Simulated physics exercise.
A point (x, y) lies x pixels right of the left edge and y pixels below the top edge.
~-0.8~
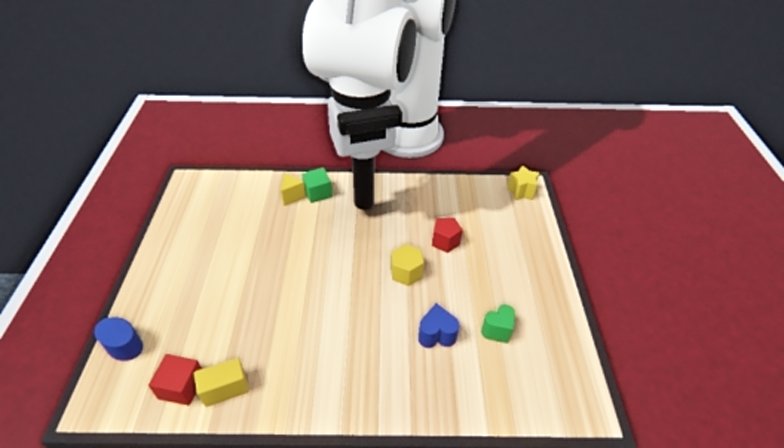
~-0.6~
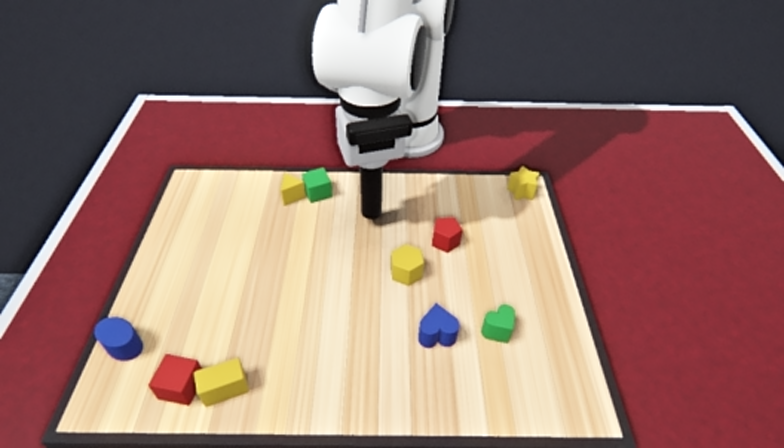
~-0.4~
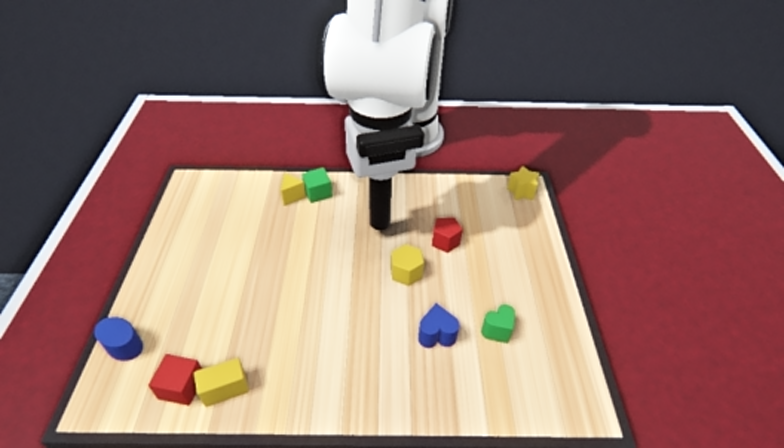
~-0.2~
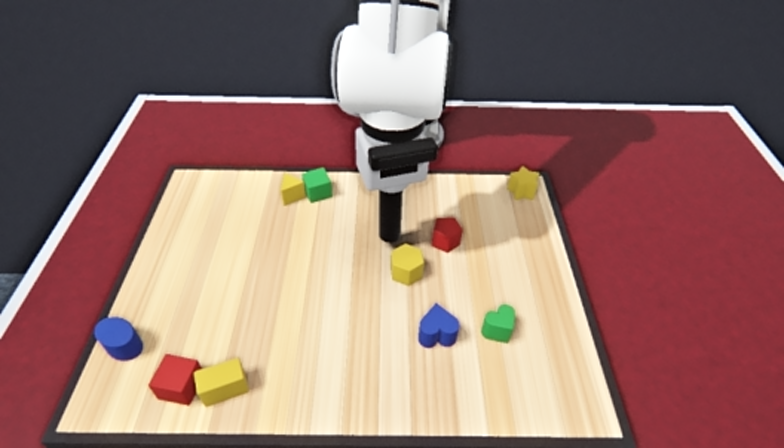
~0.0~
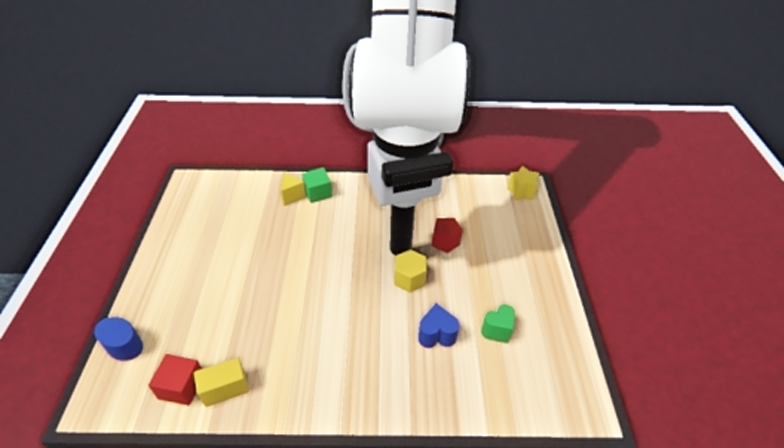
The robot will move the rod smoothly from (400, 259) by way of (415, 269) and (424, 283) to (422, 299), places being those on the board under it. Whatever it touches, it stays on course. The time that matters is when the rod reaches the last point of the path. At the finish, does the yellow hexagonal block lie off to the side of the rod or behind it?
I expect not.
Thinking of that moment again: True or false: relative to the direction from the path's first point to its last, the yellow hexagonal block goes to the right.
True.
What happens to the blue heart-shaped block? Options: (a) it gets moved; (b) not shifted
a - it gets moved.
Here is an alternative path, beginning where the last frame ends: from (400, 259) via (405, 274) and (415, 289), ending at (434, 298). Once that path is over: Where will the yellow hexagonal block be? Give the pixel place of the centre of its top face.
I'd say the yellow hexagonal block ends with its top centre at (443, 306).
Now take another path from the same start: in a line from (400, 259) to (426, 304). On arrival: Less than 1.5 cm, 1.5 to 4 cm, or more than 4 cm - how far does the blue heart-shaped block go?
1.5 to 4 cm.
What follows on the original path. Halfway along, rod (422, 266); yellow hexagonal block (422, 282), turned 40° clockwise.
At the end, rod (423, 289); yellow hexagonal block (422, 307), turned 40° clockwise; blue heart-shaped block (444, 330); red pentagon still.
